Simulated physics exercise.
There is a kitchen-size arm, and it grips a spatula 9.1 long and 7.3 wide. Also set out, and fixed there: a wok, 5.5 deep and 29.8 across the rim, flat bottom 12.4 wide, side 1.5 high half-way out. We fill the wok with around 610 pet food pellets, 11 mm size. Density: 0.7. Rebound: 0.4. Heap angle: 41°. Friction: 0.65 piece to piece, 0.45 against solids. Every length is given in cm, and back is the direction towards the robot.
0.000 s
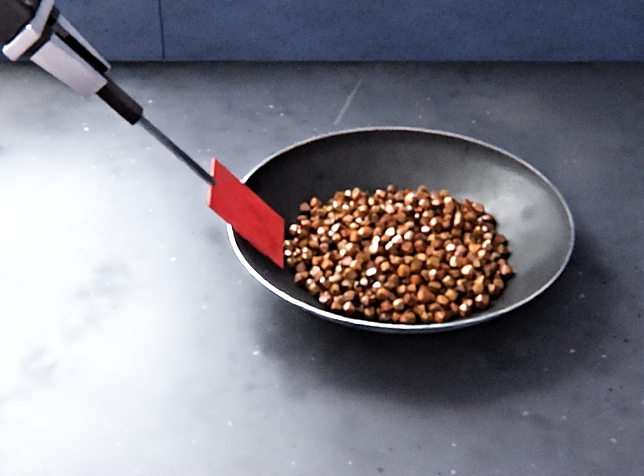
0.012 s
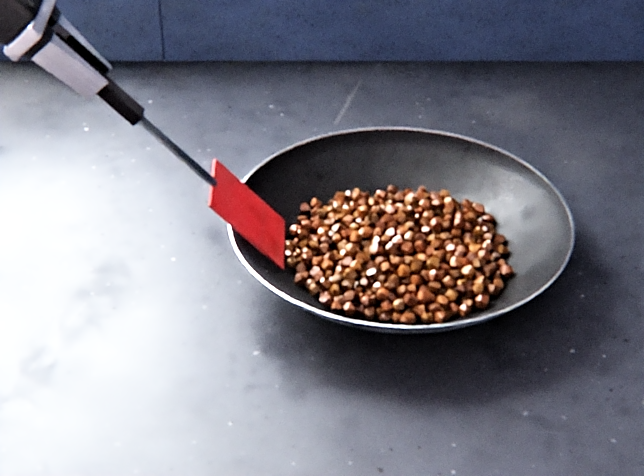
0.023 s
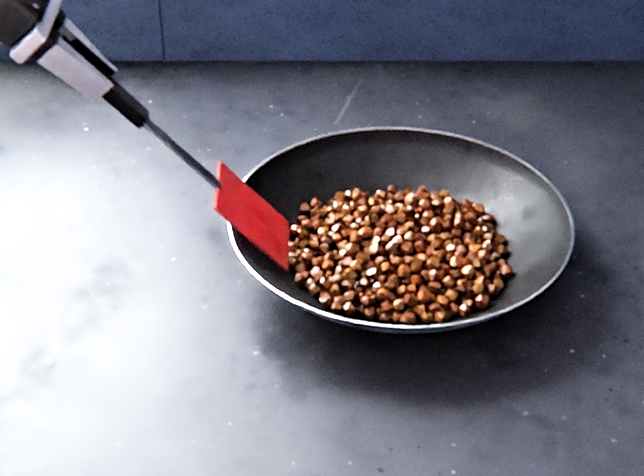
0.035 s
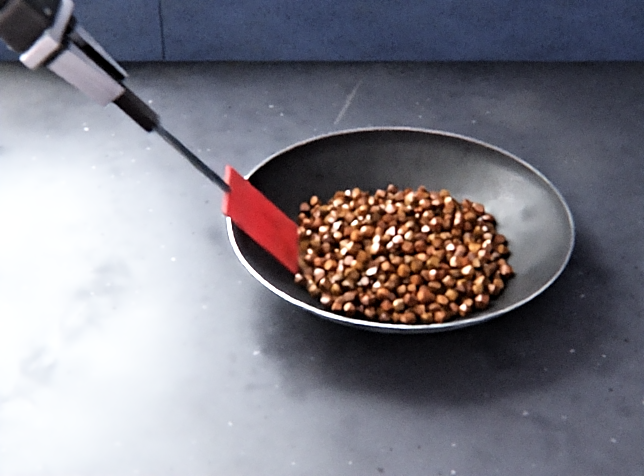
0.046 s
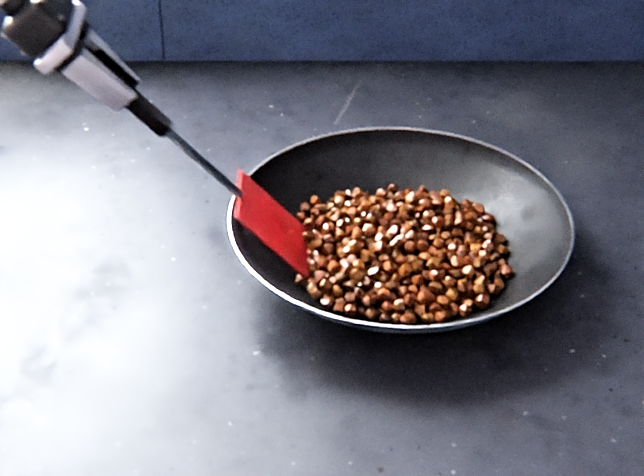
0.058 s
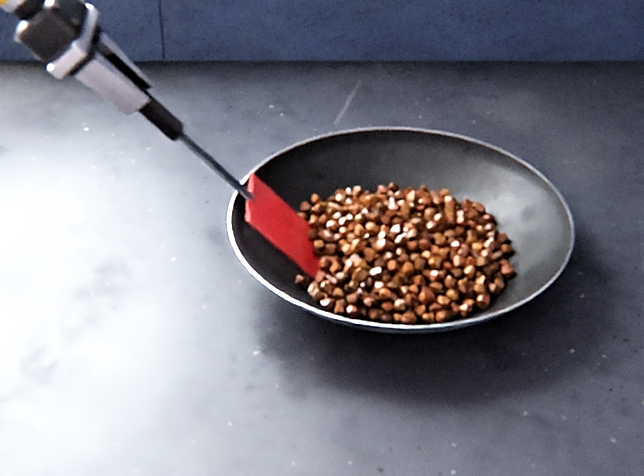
In a dark wok, a robot arm's red spatula slides slightly right against brown pellets.
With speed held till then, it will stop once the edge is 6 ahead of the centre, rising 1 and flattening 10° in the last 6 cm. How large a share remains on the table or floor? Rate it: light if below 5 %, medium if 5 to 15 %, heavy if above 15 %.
Rating: Light.
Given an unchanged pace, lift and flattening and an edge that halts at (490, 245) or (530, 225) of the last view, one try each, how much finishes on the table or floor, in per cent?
Respectively some 10 and 35 percent end on the table or floor.
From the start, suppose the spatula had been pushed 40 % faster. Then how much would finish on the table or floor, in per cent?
The share on the table or floor would be about 10 percent.
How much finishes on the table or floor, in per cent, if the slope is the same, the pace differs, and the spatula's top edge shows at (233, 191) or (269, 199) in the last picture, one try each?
Estimates: About 0 %, about 5 %.
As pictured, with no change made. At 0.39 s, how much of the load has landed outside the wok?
It is near 2 percent.
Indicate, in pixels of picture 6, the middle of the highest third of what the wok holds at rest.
It is centred near (512, 227) in the last view.
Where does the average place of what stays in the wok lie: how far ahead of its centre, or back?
I'd say close to 5.0 cm toward the front.
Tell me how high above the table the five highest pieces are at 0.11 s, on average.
About 5 cm.
By 0.11 s, sloping 48°, highest piece 5 above the table; 611 in the wok.
By 0.16 s, sloping 45°, highest piece 5 above the table; 611 in the wok.
By 0.39 s, sloping 38°, highest piece 7 above the table; 595 in the wok, 16 on the table or floor.
By 1.44 s, sloping 38°, highest piece 6 above the table; 595 in the wok, 16 on the table or floor.
Final count, 595 in the wok, 16 on the table or floor. That is 3 % on the table or floor.
